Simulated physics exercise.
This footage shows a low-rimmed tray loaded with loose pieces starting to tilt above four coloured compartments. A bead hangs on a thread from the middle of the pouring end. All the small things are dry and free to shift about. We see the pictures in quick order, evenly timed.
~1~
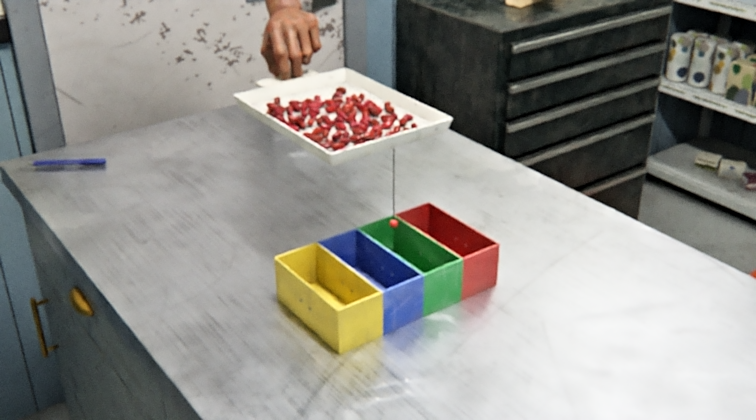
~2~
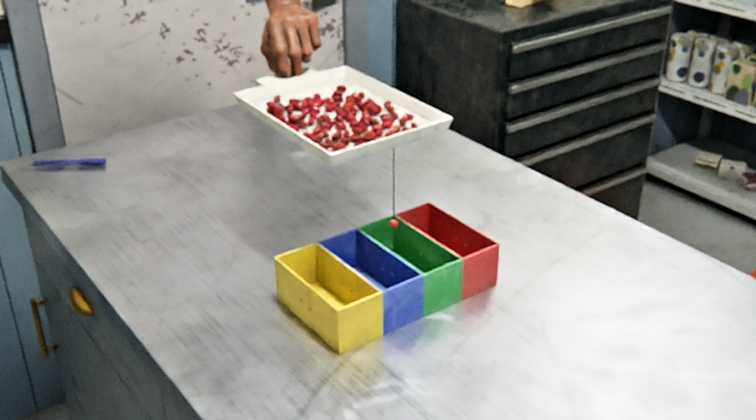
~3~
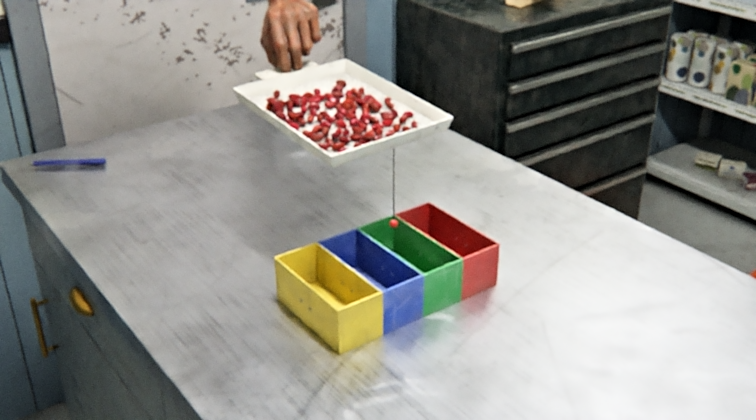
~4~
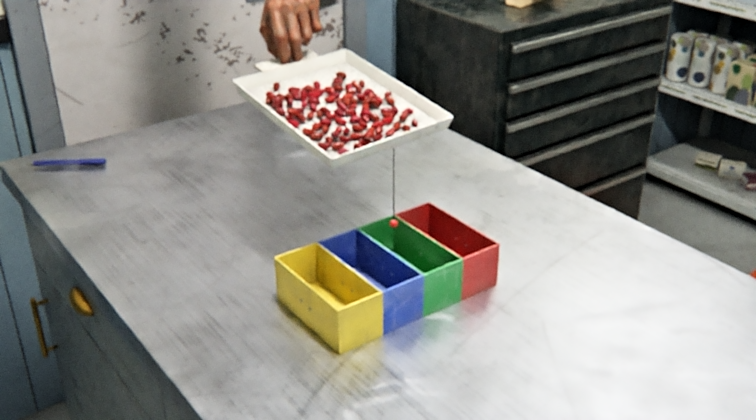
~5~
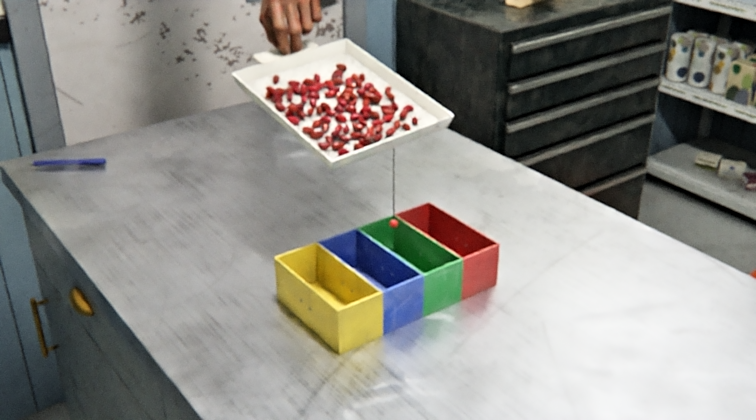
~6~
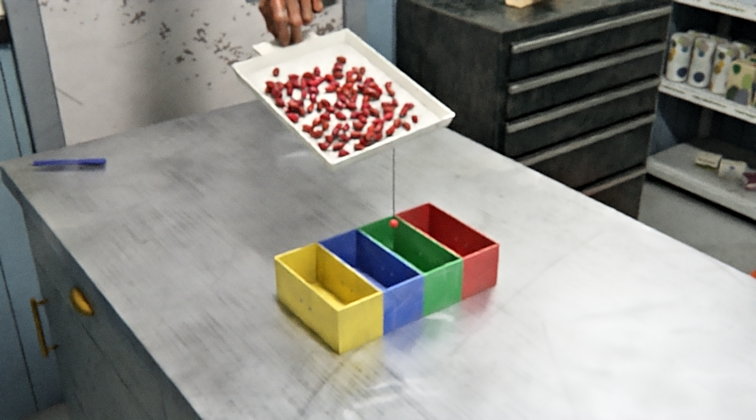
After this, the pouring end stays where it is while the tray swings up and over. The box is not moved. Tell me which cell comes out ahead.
I would say the blue cell comes out ahead.
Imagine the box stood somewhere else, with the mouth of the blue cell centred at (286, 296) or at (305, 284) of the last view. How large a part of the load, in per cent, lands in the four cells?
Result: 80 % and 90 %.
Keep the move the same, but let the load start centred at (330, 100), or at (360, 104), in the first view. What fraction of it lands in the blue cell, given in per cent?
Shares in turn: 60 % and 50 %.
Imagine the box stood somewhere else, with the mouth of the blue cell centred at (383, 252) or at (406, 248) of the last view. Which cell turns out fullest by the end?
For the first position it is the yellow cell, and for the second it is the yellow cell.
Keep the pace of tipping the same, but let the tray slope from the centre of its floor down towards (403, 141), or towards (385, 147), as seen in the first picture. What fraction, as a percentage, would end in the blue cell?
I'd expect around 10 in a hundred first and around 30 in a hundred second.
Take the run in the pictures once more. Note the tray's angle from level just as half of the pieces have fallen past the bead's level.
Around 110°, give or take.
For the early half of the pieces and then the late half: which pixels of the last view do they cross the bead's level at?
Around (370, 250), followed by around (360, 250).
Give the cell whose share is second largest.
Second position is held by the yellow one.
Soon after the last picture, tray tipped steeply; all on the tray.
A little later, tray tipped right over; nearly all on the tray; a stray few in the blue cell.
Later still, tray tipped past a quarter turn; about half in the blue cell; about a quarter in the yellow cell; about a quarter in the green cell; a stray few falling or outside the box.
At rest, tray tipped past a quarter turn; about half in the blue cell; about a quarter in the yellow cell; about a quarter in the green cell; none in the red cell; a stray few outside the box.
